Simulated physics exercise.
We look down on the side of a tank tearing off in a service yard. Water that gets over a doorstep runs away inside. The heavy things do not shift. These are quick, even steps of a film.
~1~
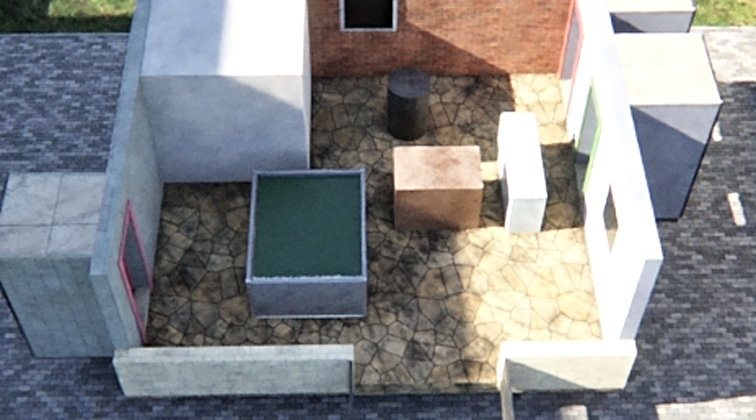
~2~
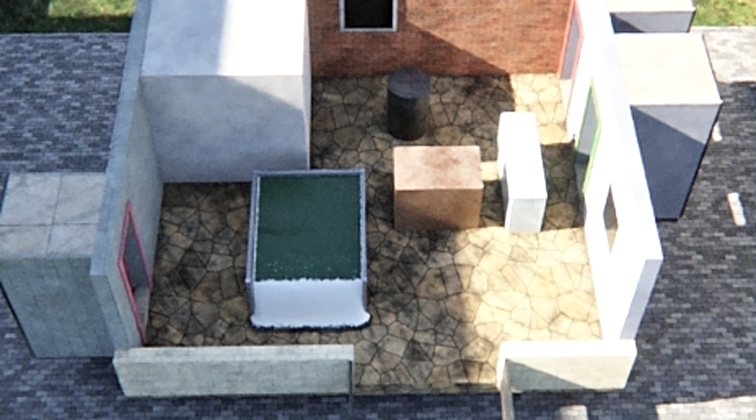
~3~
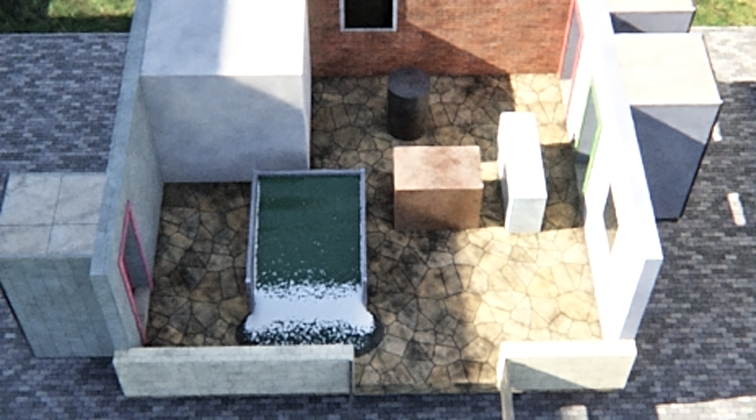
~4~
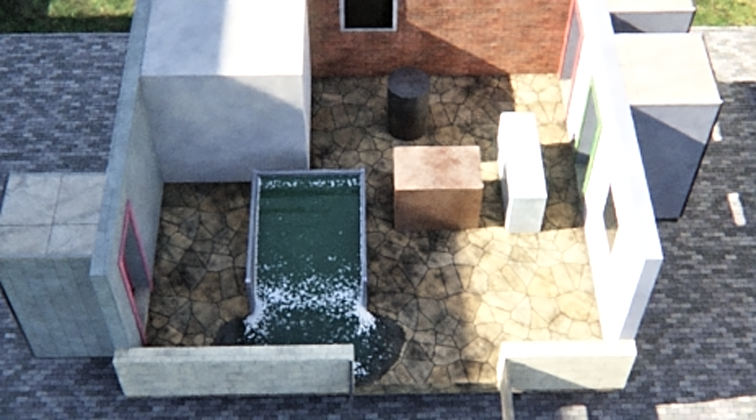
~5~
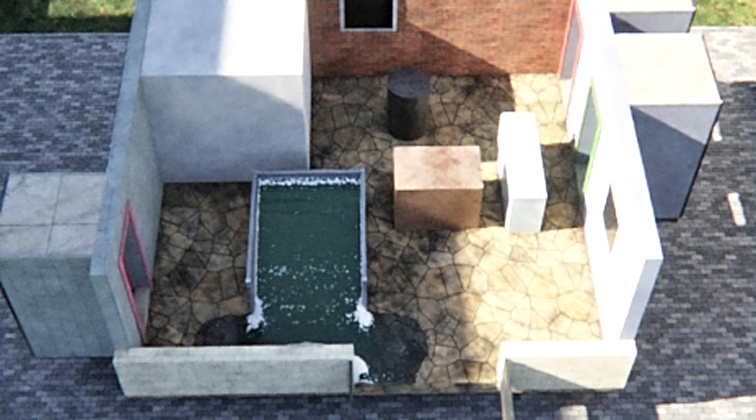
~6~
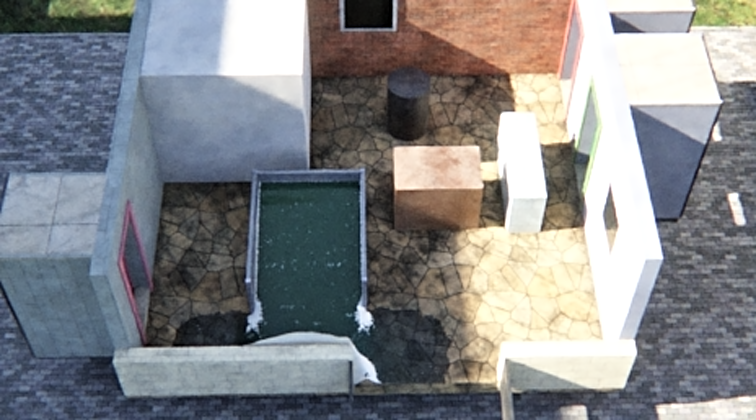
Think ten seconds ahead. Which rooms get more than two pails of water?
One by one: The red door lets in a lot; the pink door lets in a lot; the green door admits no more than that.
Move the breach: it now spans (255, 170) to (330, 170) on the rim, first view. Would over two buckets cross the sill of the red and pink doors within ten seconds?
One by one: The red one goes over; the pink one holds.
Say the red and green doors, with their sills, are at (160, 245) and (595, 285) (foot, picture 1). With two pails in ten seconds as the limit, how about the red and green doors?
One by one: The red door takes more, the green door goes over.
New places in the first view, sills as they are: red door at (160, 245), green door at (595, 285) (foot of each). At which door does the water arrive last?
It is the green one.
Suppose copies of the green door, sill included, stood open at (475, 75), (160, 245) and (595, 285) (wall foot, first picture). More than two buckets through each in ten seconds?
One after the other: Lets less in, lets more in, goes over.
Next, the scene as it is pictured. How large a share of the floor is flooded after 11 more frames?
Roughly 35 per cent.
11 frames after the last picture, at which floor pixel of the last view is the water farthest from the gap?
I would point to (601, 366).
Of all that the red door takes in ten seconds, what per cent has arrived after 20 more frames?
Some 0 per cent.
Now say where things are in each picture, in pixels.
The tank at (308, 227) is whole and still, in the first picture.
The front is at (369, 316), out from the gap at (308, 304), in the second picture.
The front is at (377, 336), out from the gap at (308, 304), in the third picture.
Water pours out at (308, 305) and has run to a hidden place, in the fourth picture.
The front is at a hidden place, out from the gap at (308, 306), in the fifth picture.
Water pours out at (309, 306) and has run to a hidden place, in the sixth picture.
A moment on, water covers 15 % of the floor; the red door not reached, the pink door under two buckets in, the green door not reached.
Next, water covers 35 % of the floor; the red door not reached, the pink door over two buckets in, the green door not reached.
Then, water covers 50 % of the floor; the red door not reached, the pink door far over two buckets in, the green door not reached.
Later, water covers 80 % of the floor; the red door wet at the sill, nothing in, the pink door far over two buckets in, the green door wet at the sill, nothing in.
In the end, water covers 90 % of the floor; the red door over two buckets in, the pink door far over two buckets in, the green door under two buckets in.
